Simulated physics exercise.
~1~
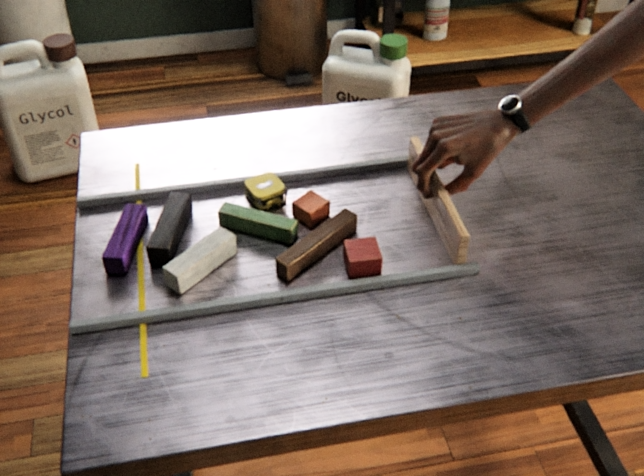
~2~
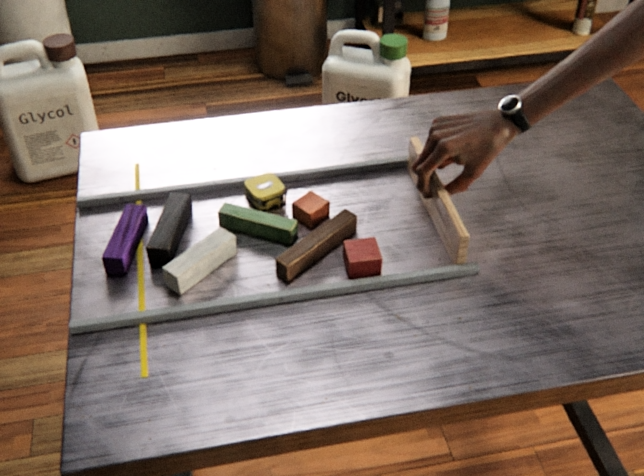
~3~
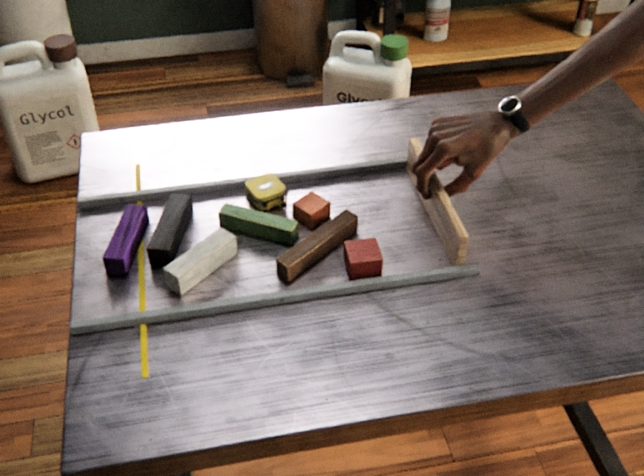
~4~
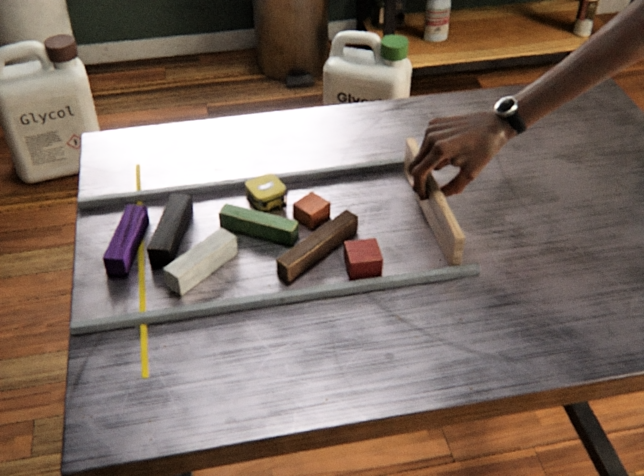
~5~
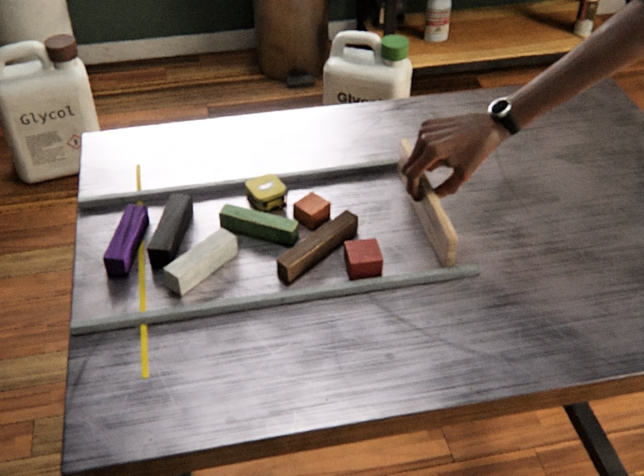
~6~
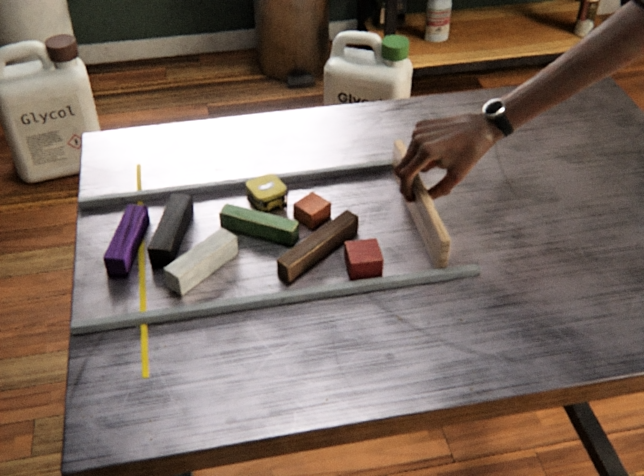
On a dark, scratched tabletop above a wooden floor, seen from above at an angle, two pale rails run across, with glycol jugs standing behind. Between them lie purple, black and white bars at left near a yellow line, a yellow object, green and brown sticks, and orange and red blocks. The camera and pieces stay still while a watch-wearing hand slides an upright wooden board slightly left.
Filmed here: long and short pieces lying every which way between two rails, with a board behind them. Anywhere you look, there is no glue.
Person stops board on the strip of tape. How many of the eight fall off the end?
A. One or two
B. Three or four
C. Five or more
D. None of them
A, one or two.
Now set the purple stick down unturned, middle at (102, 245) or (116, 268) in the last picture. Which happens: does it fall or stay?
The purple stick would drop away in the first case and drop away in the second.
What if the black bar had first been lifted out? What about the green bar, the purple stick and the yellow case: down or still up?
The green bar: Remains. The purple stick: Drops. The yellow case: Remains.
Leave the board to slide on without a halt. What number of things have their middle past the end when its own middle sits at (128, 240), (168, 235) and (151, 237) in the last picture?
By position: 3 / 0 / 1.
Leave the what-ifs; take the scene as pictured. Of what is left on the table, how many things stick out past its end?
I get 3.
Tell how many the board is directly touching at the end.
It is in contact with 4.
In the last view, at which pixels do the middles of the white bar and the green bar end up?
First (75, 285), then (99, 231).
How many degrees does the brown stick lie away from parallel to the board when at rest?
Some 35 degrees.
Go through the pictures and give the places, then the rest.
The first frame shows purple stick (126, 238); black bar (171, 228); white bar (201, 260); board (435, 198); tape (140, 254).
The second frame shows black bar (171, 228); yellow case (265, 193).
The third frame shows white bar (202, 261); red block (363, 259).
The fourth frame shows purple stick (127, 239); brown stick (318, 244).
The fifth frame shows black bar (172, 228); orange block (312, 210).
The sixth frame shows purple stick (128, 239); black bar (172, 228); white bar (202, 261); board (419, 202); tape (142, 255).
Early on, none off yet; purple stick at rest near (128, 239); black bar at rest near (172, 228); white bar at rest near (202, 261).
A while later, none off yet; purple stick at rest near (123, 239); black bar travelled a little near (155, 227); white bar travelled a little near (168, 271).
Finally, the number that fall off is one or two; lost, purple stick.
